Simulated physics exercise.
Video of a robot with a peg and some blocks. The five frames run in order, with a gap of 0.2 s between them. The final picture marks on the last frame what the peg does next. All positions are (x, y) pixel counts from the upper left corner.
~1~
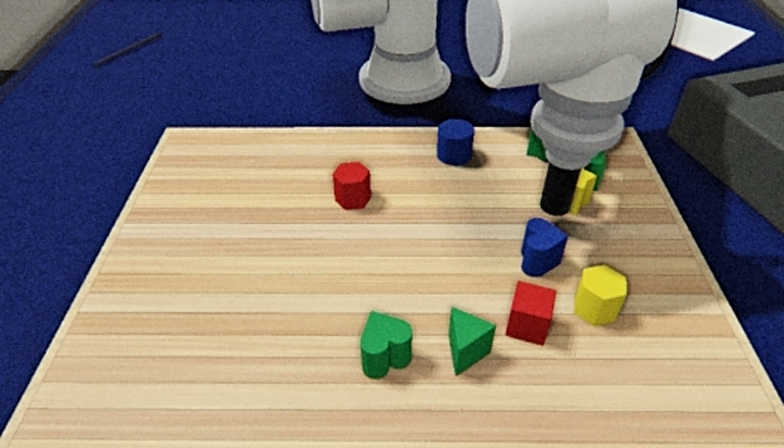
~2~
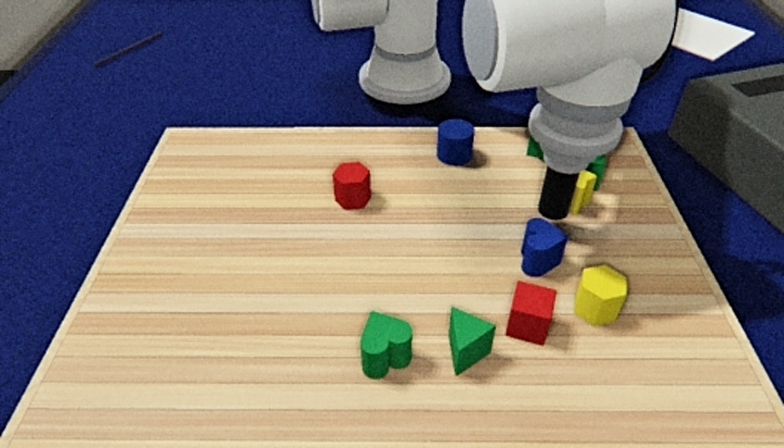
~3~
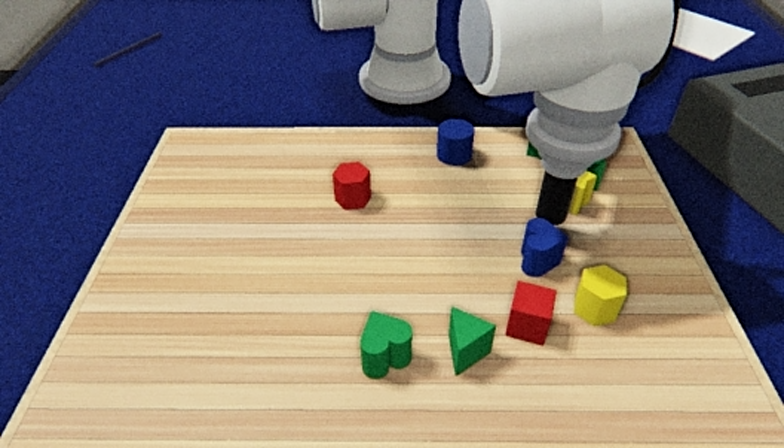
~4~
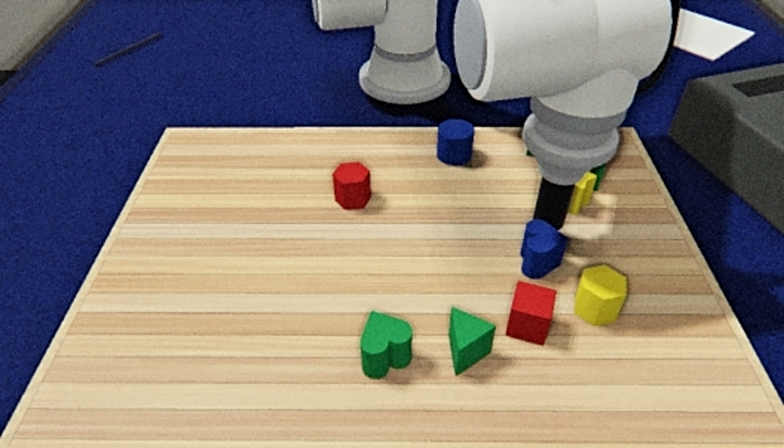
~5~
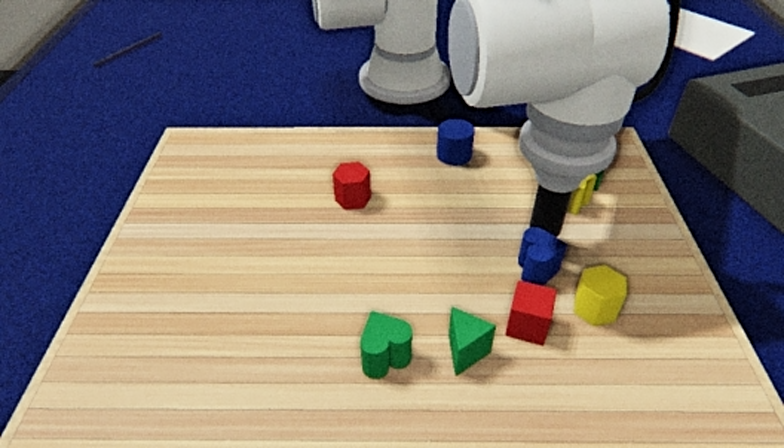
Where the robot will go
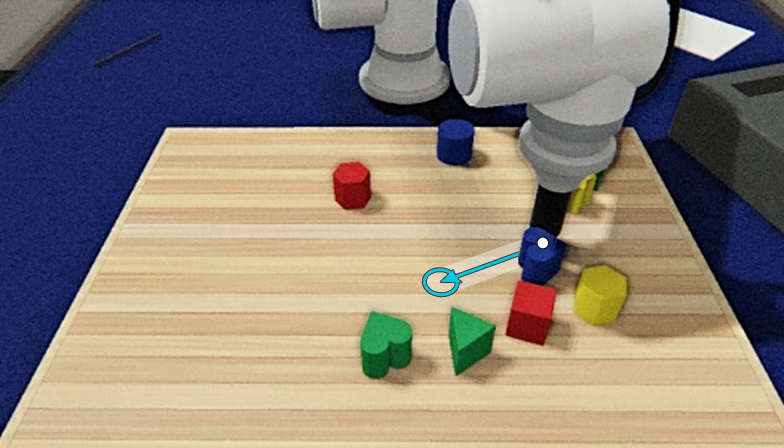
A white robot arm with a black peg reaches over a pale striped wooden board on blue cloth, seen from a fixed raised view. A blue heart sits below the peg, with red, green and yellow blocks nearby and a red block and blue block farther back. The peg moves slowly down and slightly left, meets the heart and nudges it a little toward the red four-sided block.
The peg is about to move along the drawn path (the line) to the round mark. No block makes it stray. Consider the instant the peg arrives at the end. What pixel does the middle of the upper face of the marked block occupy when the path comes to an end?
I expect it at (528, 255).
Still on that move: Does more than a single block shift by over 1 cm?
No, that is not how it ends up.
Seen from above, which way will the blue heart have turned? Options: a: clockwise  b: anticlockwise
Option b.
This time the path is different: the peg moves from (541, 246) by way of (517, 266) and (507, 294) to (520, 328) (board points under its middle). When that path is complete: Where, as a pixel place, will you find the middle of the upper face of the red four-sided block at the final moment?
Final place: (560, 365).
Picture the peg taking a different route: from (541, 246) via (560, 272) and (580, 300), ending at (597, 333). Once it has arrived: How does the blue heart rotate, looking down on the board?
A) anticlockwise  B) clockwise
That would be B.
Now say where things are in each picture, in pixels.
The first picture shows peg tip (555, 207); block tops, red four-sided block (534, 299); blue heart (544, 233).
The second picture shows peg (553, 211); blocks unchanged.
The third picture shows peg (551, 216); blocks unchanged.
The fourth picture shows peg (548, 221); blue heart (544, 235).
The fifth picture shows peg (545, 229); red four-sided block (534, 299); blue heart (543, 243).
Path on the board, straight from (541, 246) to (441, 282); the dot is on the blue heart.
What follows on the original path. One third of the way, peg (512, 240); blue heart (530, 254), turned 60° anticlockwise.
Two thirds of the way, peg (477, 253); blue heart (528, 255), turned 70° anticlockwise.
At the end, peg (442, 265); red four-sided block in place; blue heart (528, 255), turned 70° anticlockwise.
